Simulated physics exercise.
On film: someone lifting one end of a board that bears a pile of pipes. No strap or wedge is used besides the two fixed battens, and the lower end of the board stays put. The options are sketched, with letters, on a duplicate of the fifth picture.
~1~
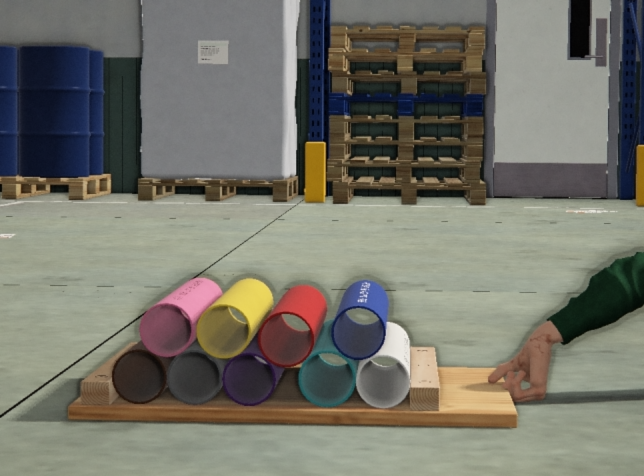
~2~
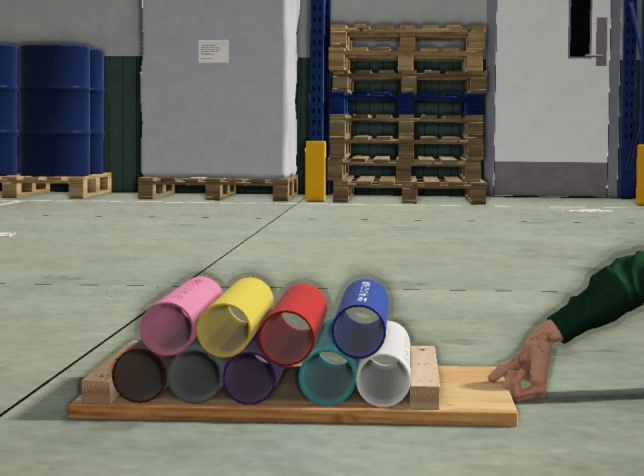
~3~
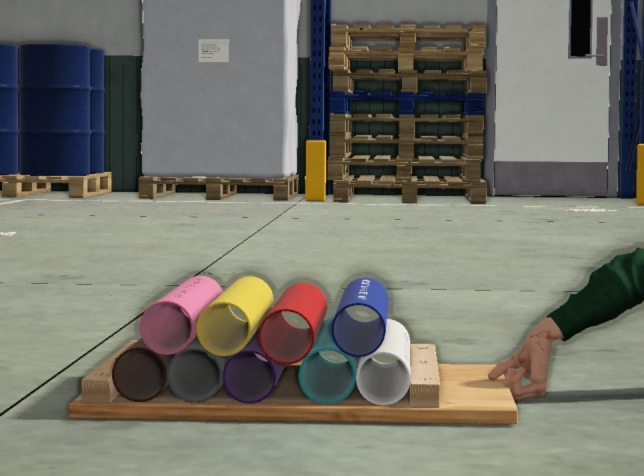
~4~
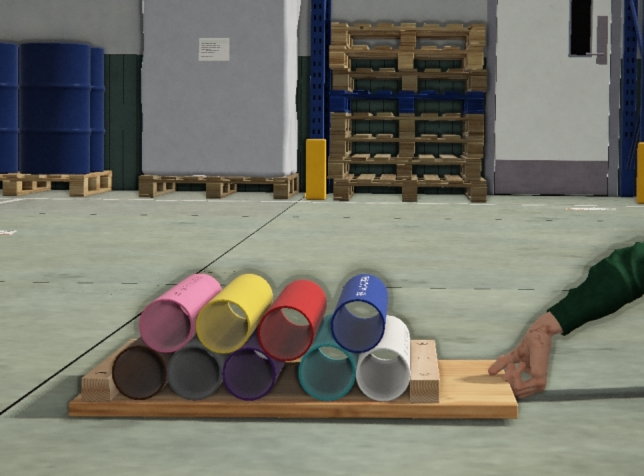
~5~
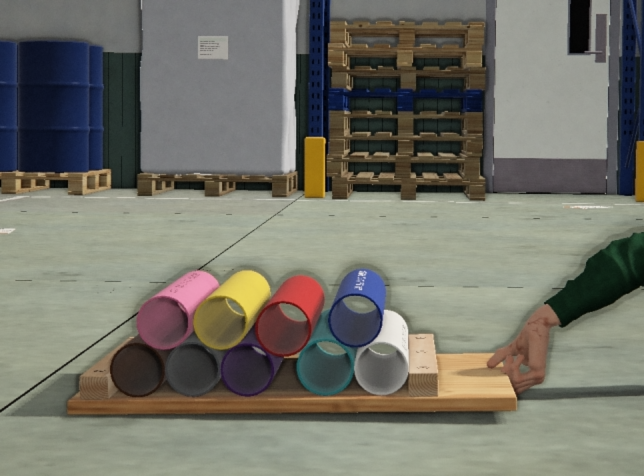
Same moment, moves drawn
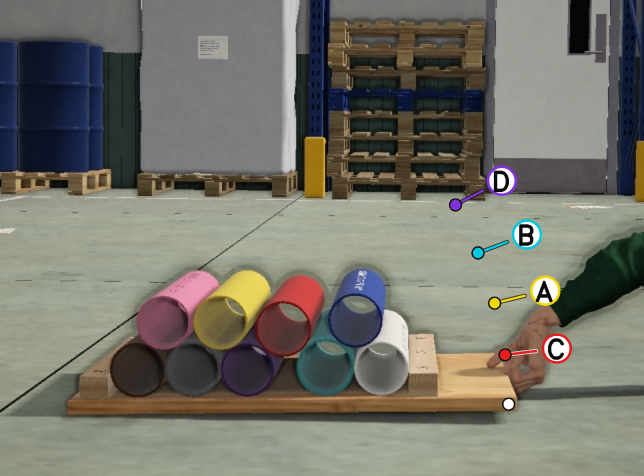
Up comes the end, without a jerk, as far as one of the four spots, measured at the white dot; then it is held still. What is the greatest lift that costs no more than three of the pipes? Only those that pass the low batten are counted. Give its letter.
Raise it to D.
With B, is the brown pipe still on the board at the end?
Yes.
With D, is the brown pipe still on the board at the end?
Yes.
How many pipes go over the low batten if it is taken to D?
With D, three.
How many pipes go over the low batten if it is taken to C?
The count is none.
On the copy, A at (495, 303); B at (478, 253); C at (505, 355); D at (456, 205); the white dot at (508, 404).
On D. First, board at 17°.
Then, board at 28°.
Finally, board at 28°, three over the low batten (yellow, red, pink).
By contrast, A none over the low batten; B none over the low batten; C none over the low batten.
